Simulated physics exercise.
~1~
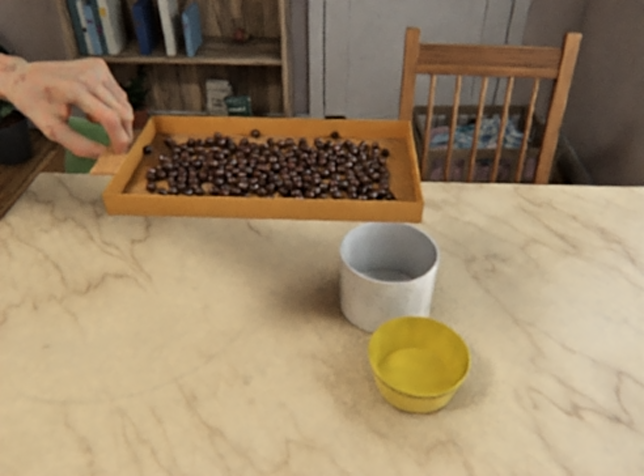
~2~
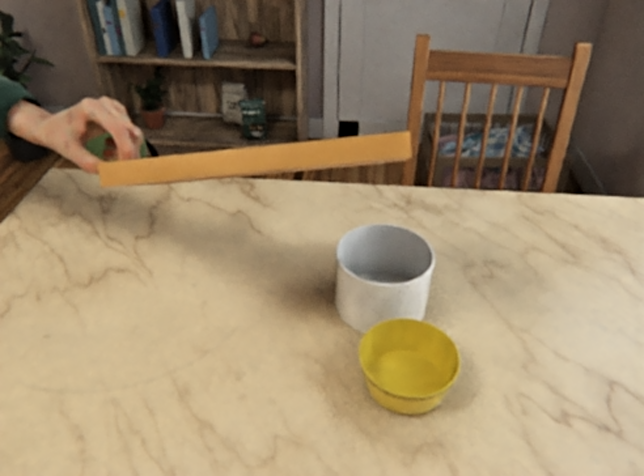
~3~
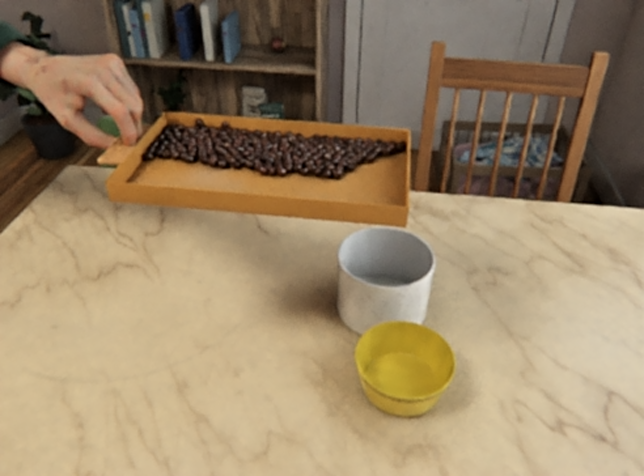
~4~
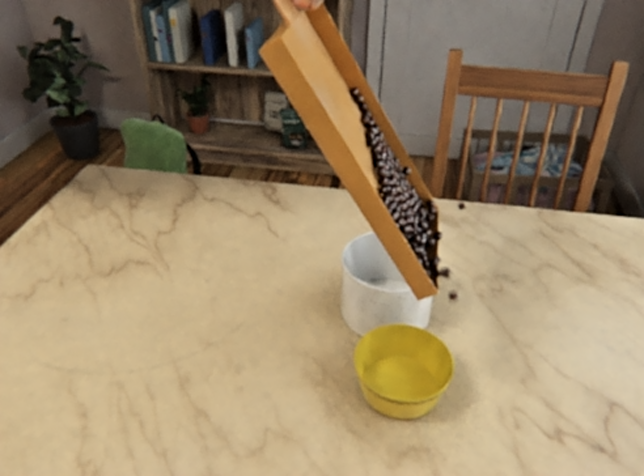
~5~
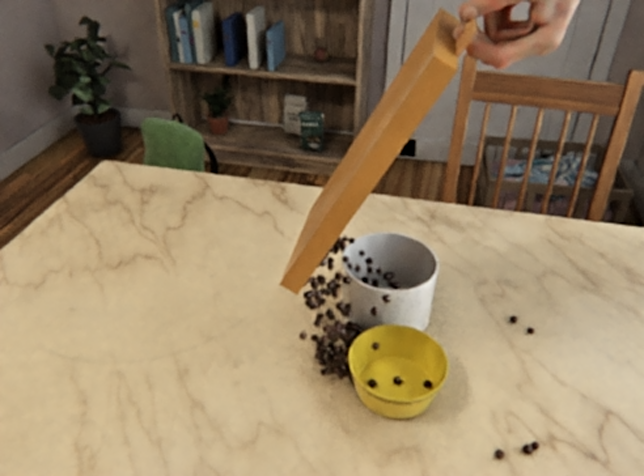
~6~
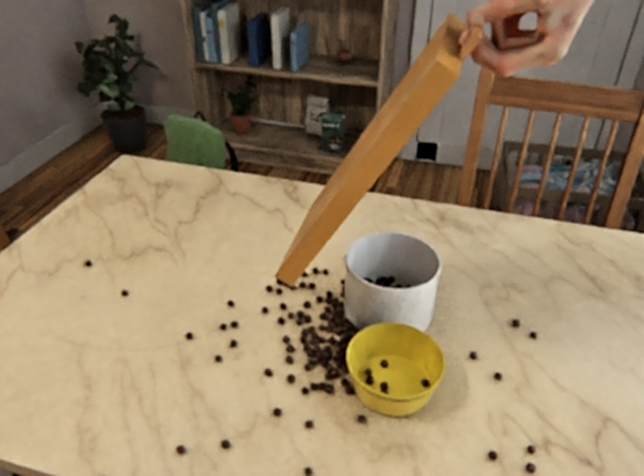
A hand tipped an orange tray of small dark balls, levelled it, then tilted it steeply, spilling them all. Most ended up scattered across the marble table, while some landed in the white pot and only a few in the yellow dish.
